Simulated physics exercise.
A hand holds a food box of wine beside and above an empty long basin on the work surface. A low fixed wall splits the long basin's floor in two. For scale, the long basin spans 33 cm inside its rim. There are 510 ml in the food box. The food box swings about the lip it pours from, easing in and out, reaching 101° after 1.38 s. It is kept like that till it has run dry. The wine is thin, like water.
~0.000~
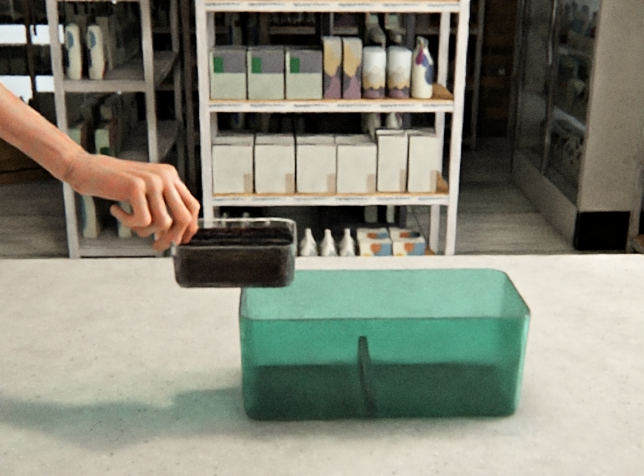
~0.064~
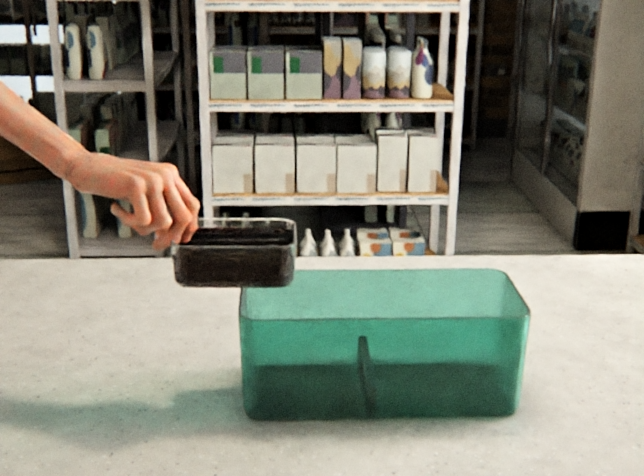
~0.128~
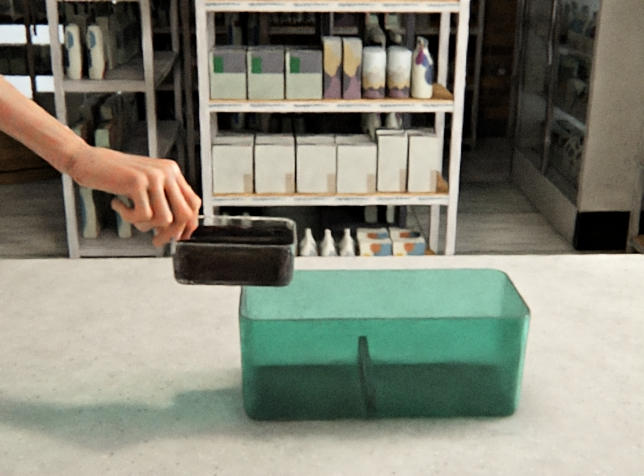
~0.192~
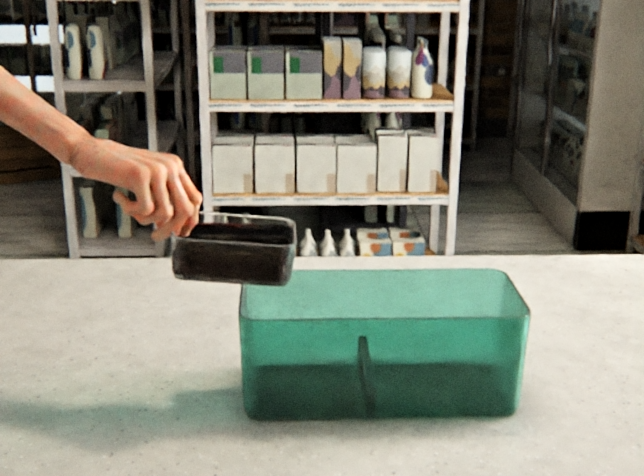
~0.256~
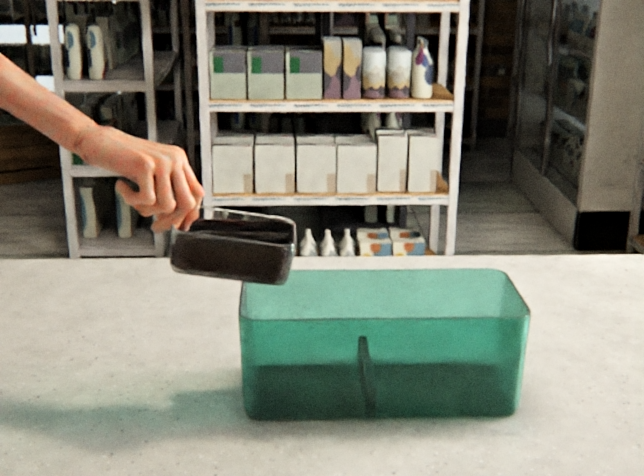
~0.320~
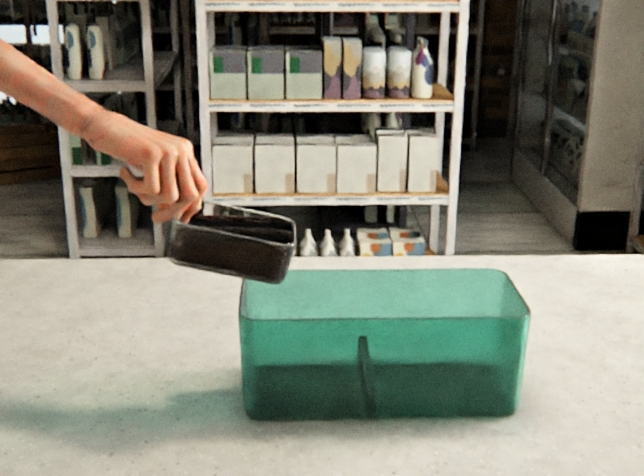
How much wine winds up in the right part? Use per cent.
Roughly 55 per cent is past the wall.
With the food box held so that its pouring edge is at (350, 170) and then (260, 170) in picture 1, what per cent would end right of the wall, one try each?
In turn about 95 and 25 per cent.
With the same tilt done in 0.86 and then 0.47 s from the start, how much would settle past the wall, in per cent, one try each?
In turn about 70 and 60 per cent.
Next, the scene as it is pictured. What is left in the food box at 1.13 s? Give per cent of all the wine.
Near 6 in a hundred.
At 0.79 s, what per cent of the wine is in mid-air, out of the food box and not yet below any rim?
Some 36 per cent.
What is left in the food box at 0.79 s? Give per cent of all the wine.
Some 30 per cent.
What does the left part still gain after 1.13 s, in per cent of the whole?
About 10 per cent.
After 0.79 s the tilt is 62° and 31 per cent is still to pour, 23 is left of the wall and 11 right of it.
After 1.13 s the tilt is 93° and 6 per cent is still to pour, 35 is left of the wall and 54 right of it.
After 1.49 s the tilt is 101° and 0 per cent is still to pour, 45 is left of the wall and 55 right of it.
After 1.88 s the tilt is 101° and 0 per cent is still to pour, 45 is left of the wall and 55 right of it.
In the end 45 per cent lies left of the wall, 55 right of it and 0 outside.
